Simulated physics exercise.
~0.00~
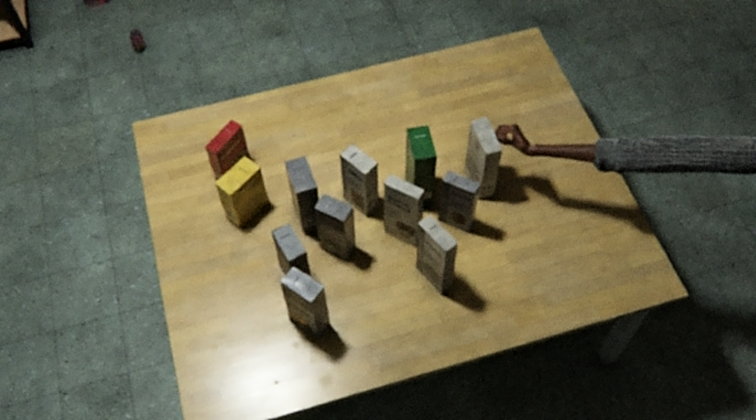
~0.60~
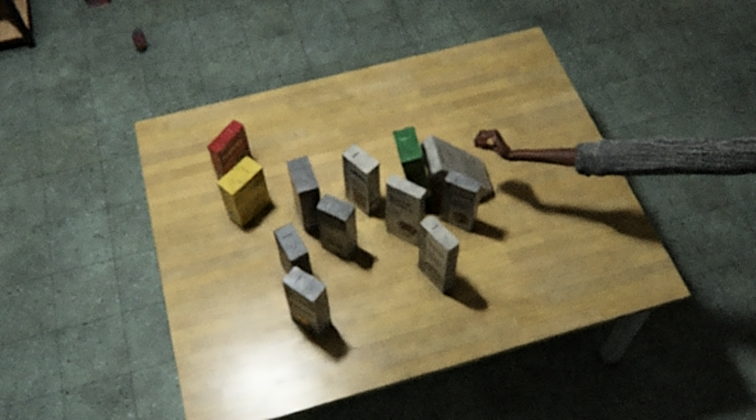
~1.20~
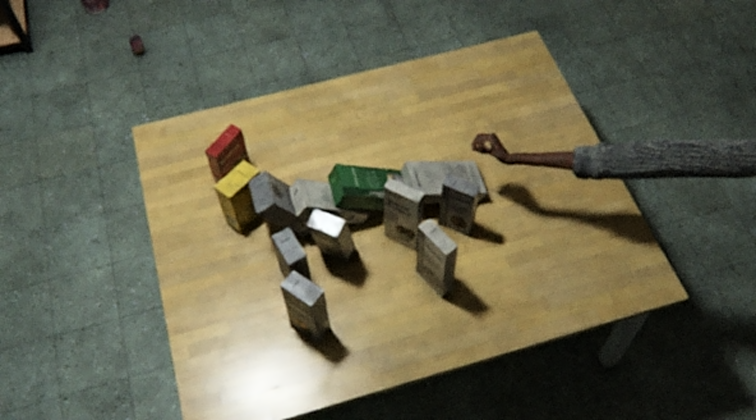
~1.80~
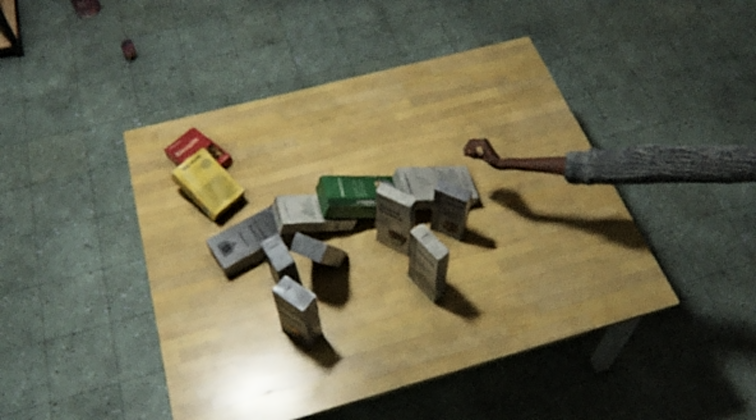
On a wooden table, a hand tipped a pale box at the right into the green one, and the fall spread leftward through several grey boxes until the yellow and red boxes toppled too, while a few others stayed standing.
